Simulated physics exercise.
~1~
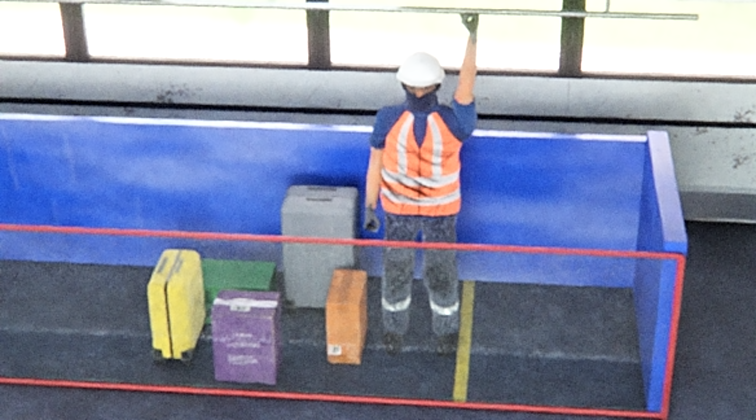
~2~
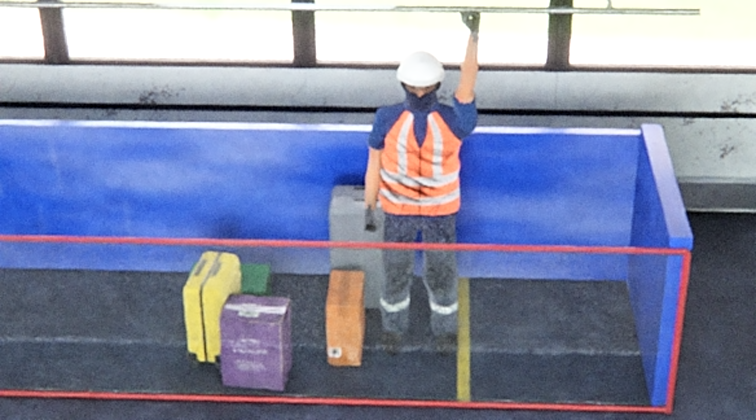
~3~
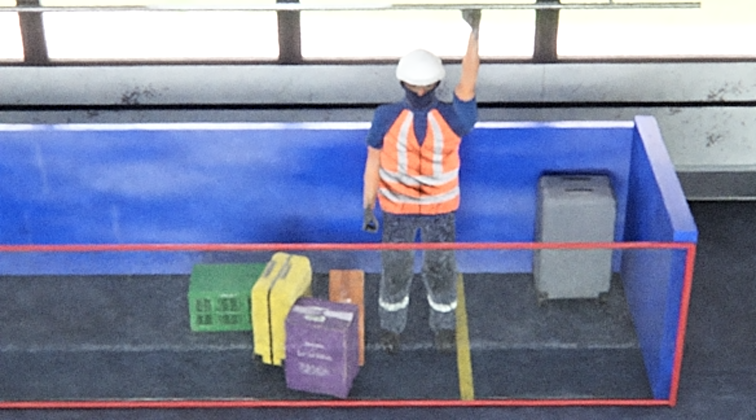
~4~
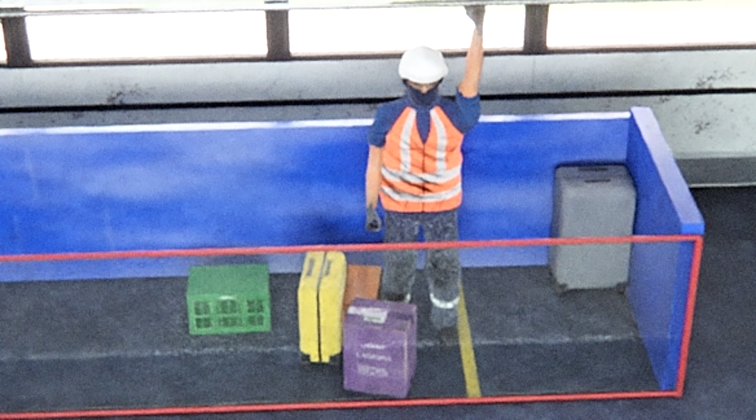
In a shuttle's luggage bay, a worker in a hard hat held a rail overhead while a big grey case rolled right behind him, well past the yellow line, and the yellow case and purple bag slid right too, ending short of it.
